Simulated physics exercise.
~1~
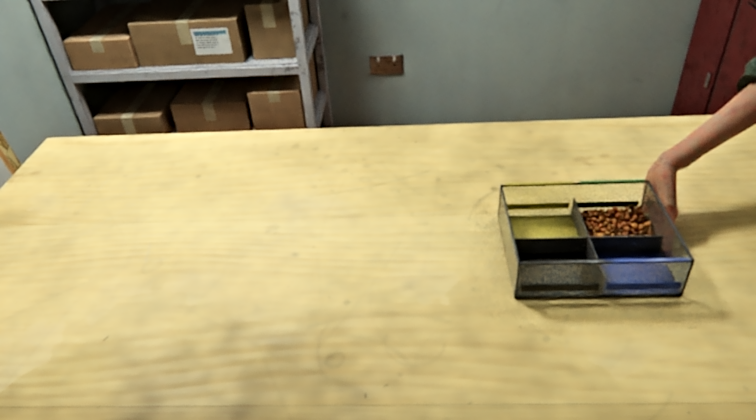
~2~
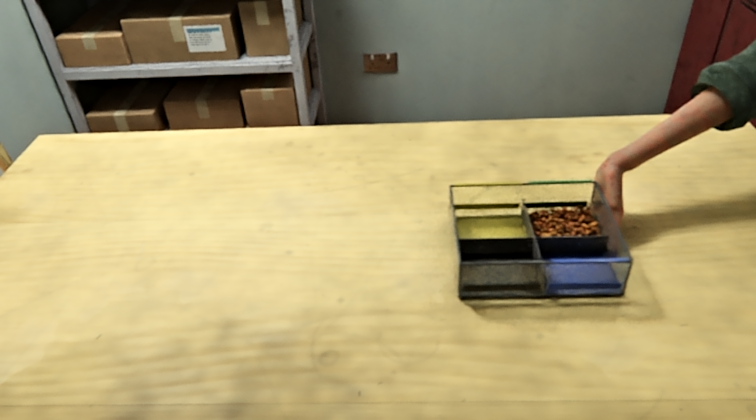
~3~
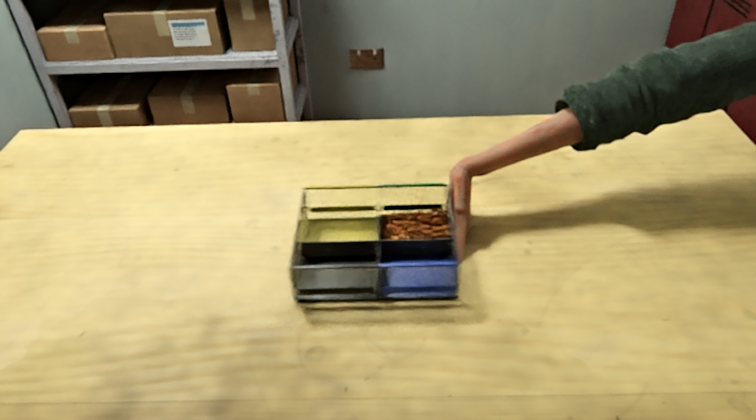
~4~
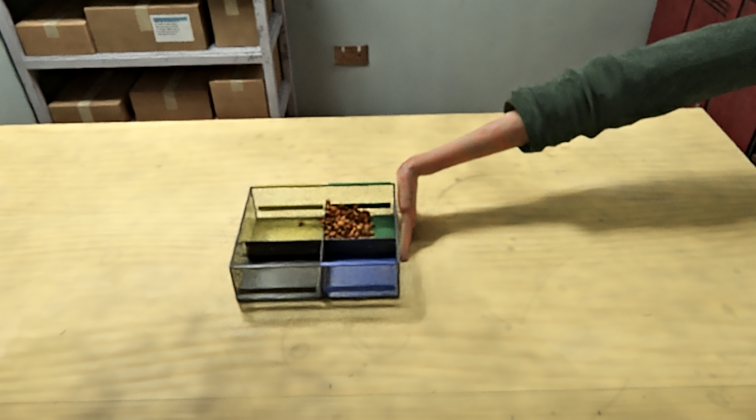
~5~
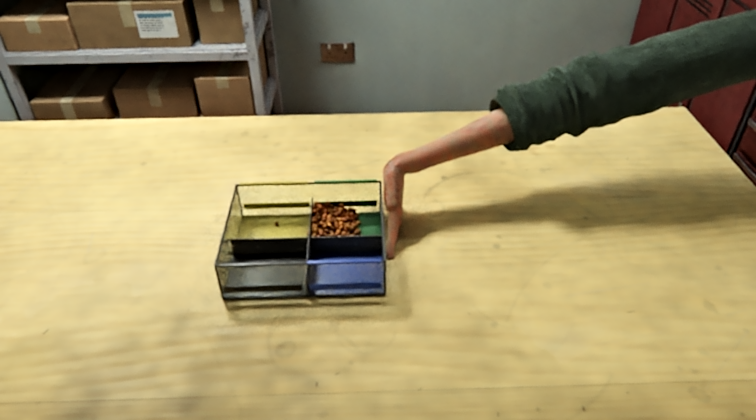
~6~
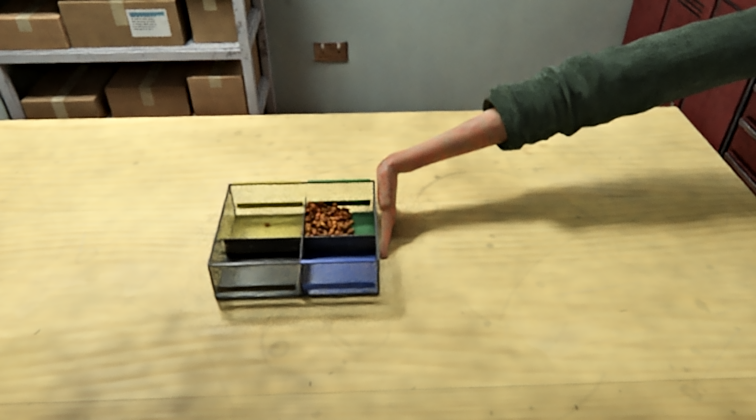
The clip shows a hand pushing a clear, four-section drawer tray leftward across a wooden table, with brown kibble piled in its green back-right section. The kibble shifts left within that section as the tray slows and stops, staying there while the hand rests against the tray's side.
